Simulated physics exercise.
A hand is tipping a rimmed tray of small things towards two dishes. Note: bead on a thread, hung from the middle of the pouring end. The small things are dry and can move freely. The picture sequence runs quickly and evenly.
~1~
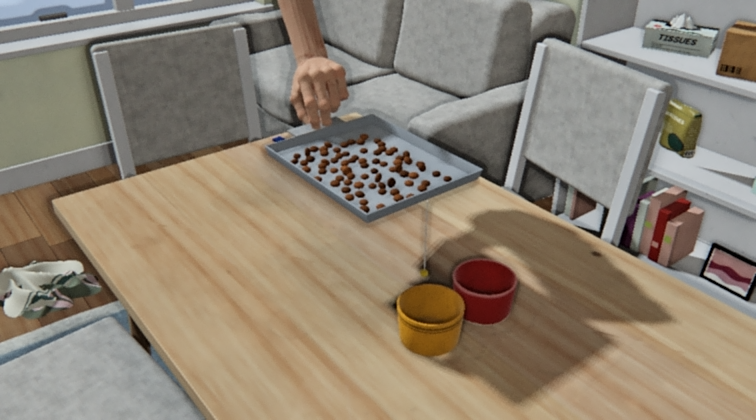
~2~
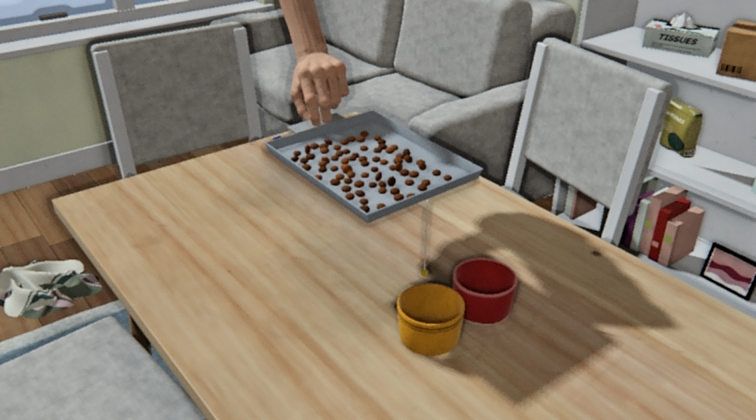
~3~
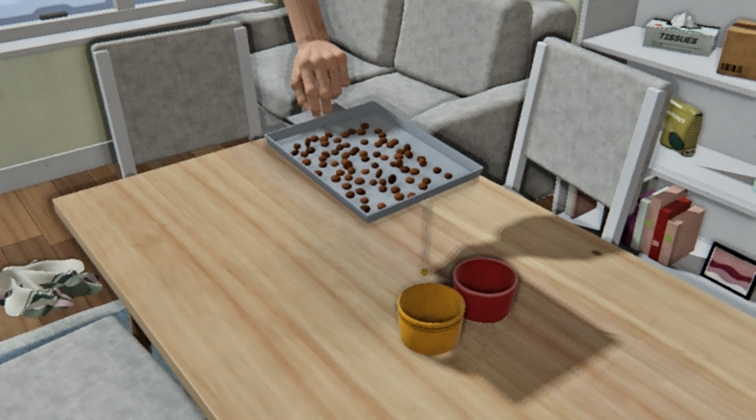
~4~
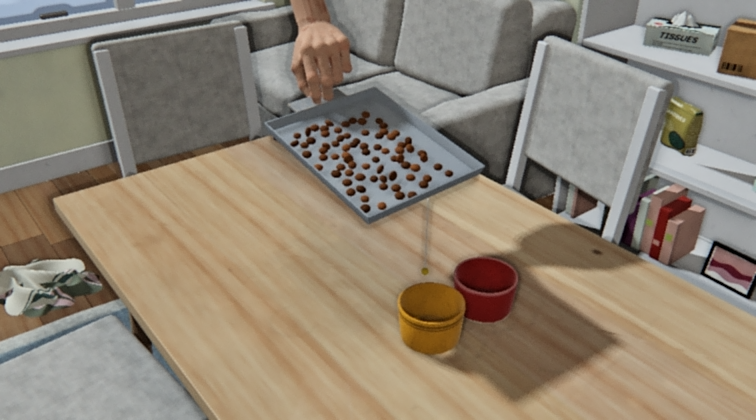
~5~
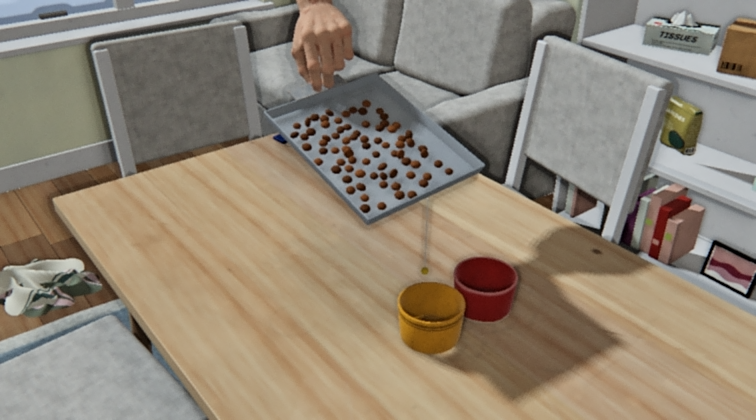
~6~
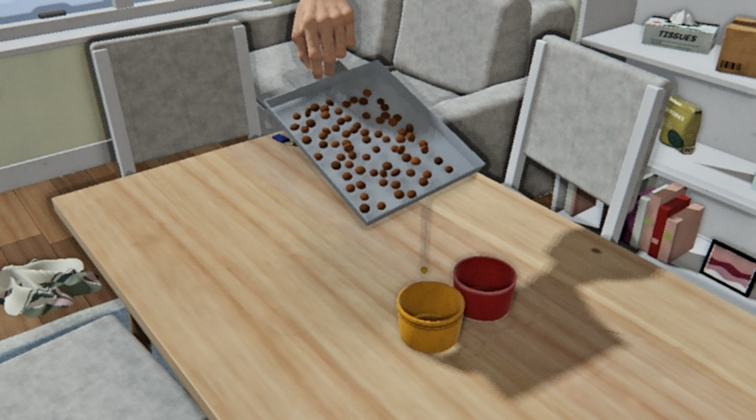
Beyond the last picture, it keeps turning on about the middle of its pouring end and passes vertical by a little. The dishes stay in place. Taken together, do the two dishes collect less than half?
Yes, they get the smaller share.
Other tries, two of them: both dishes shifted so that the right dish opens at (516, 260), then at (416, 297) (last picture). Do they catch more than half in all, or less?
For the two tries in order: Not as much as half, exceeding half.
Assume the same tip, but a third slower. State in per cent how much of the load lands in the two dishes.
It would be around 40 per cent.
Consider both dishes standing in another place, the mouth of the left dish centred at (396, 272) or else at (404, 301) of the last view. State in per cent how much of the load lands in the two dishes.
The first gives 0 %, the second 50 %.
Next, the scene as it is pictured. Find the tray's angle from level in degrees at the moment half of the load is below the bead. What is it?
About 105 degrees.
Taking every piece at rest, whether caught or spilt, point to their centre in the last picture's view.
I'd place the middle at about (405, 347).
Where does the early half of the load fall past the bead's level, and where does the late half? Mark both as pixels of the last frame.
Roughly at (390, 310) first, and then at (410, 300).
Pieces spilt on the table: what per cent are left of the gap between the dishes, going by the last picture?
Share to the left: Near 90 per cent.
Soon, tray tipped steeply; nearly all on the tray; a small part in the air.
A while on, tray tipped past a quarter turn; a small part on the tray; about a quarter in the left dish; about a third outside both; about a third in the air.
Towards the end, tray tipped past a quarter turn; about a third in the left dish; a stray few in the right dish; about two thirds outside both.
Finally, tray tipped past a quarter turn; about a third in the left dish; a stray few in the right dish; about two thirds outside both.
